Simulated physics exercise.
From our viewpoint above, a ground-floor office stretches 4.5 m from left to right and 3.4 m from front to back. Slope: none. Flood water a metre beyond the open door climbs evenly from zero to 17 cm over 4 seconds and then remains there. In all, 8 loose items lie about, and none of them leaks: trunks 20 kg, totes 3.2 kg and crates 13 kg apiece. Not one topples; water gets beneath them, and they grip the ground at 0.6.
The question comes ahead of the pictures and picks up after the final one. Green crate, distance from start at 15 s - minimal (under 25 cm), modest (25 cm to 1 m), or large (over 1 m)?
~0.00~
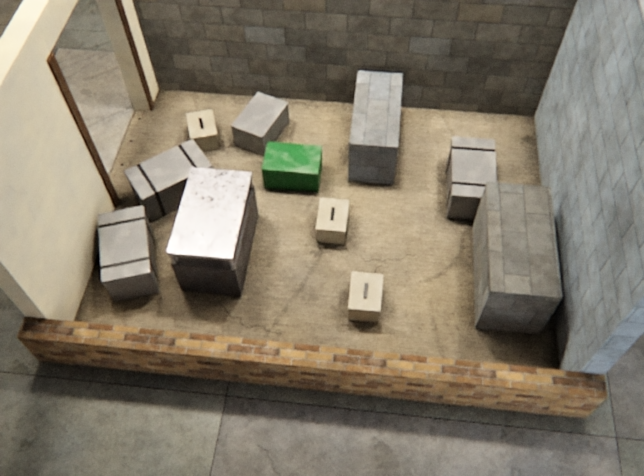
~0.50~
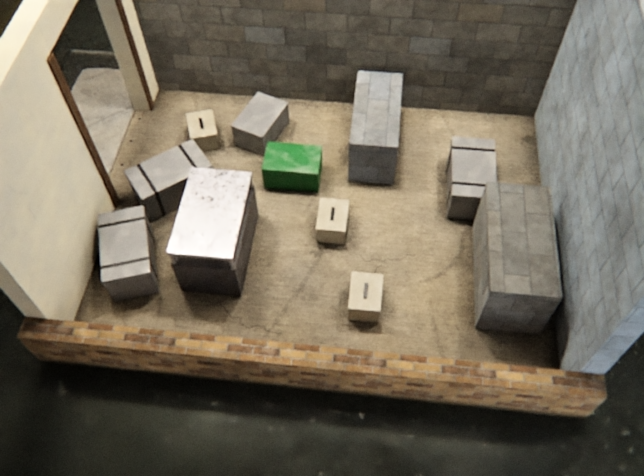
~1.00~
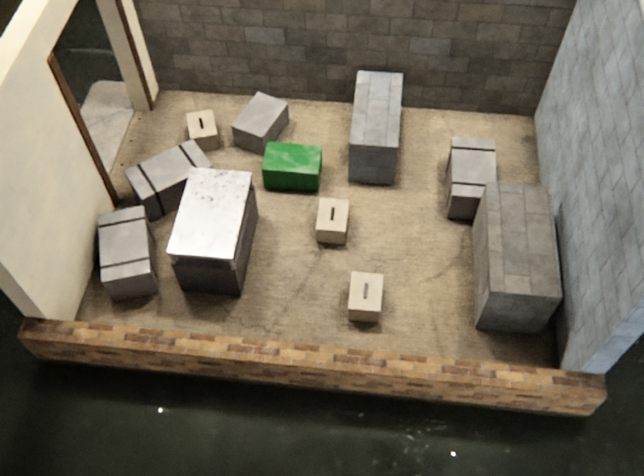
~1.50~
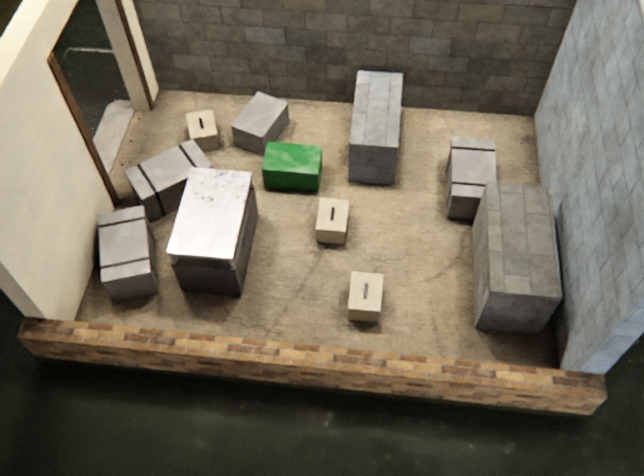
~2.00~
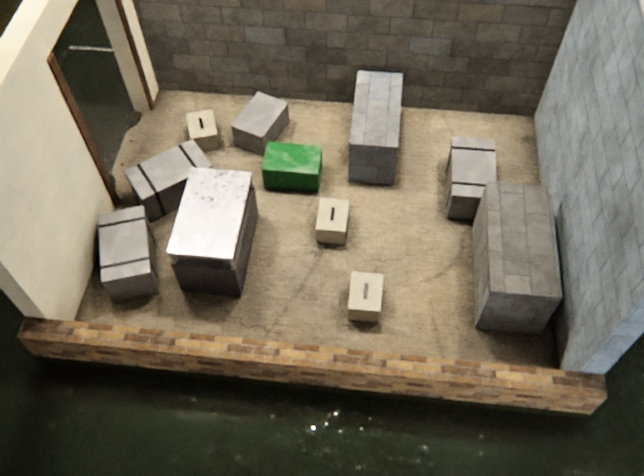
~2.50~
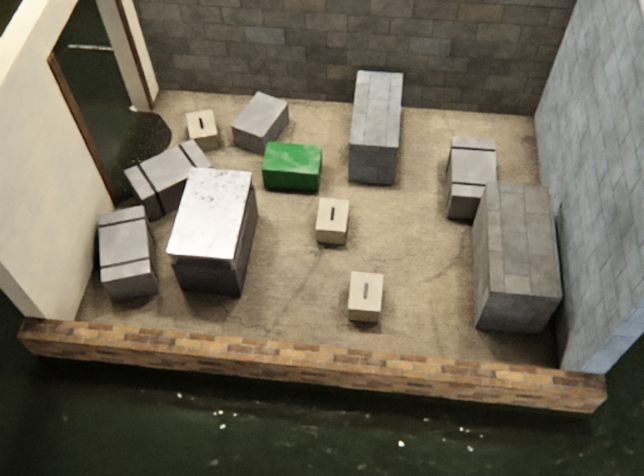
By then it is long gone from its spot.
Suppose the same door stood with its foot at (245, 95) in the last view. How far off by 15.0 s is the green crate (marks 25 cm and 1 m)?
Under that change the green crate is pushed well away.
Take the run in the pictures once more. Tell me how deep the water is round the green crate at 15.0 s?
14 cm or so.
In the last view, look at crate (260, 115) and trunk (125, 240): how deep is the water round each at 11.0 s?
First roughly 10 cm, second roughly 10 cm.
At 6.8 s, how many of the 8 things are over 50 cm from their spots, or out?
The count is 3.
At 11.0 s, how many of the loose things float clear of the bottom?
Count: 7.
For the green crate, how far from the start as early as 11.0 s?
Close to 200 cm.
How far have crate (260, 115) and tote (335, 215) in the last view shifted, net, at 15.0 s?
Respectively 300 and 200 centimetres.
After 3.5 s the green crate is near (292, 157), 0.0 m from its start, aground; 0 afloat.
After 6.8 s the green crate is near (322, 198), 0.6 m from its start, aground; 2 afloat.
After 11.0 s the green crate is near (359, 333), 2.2 m from its start, afloat; 7 afloat.
After 15.0 s the green crate is near (442, 340), 2.5 m from its start, afloat; 8 afloat.
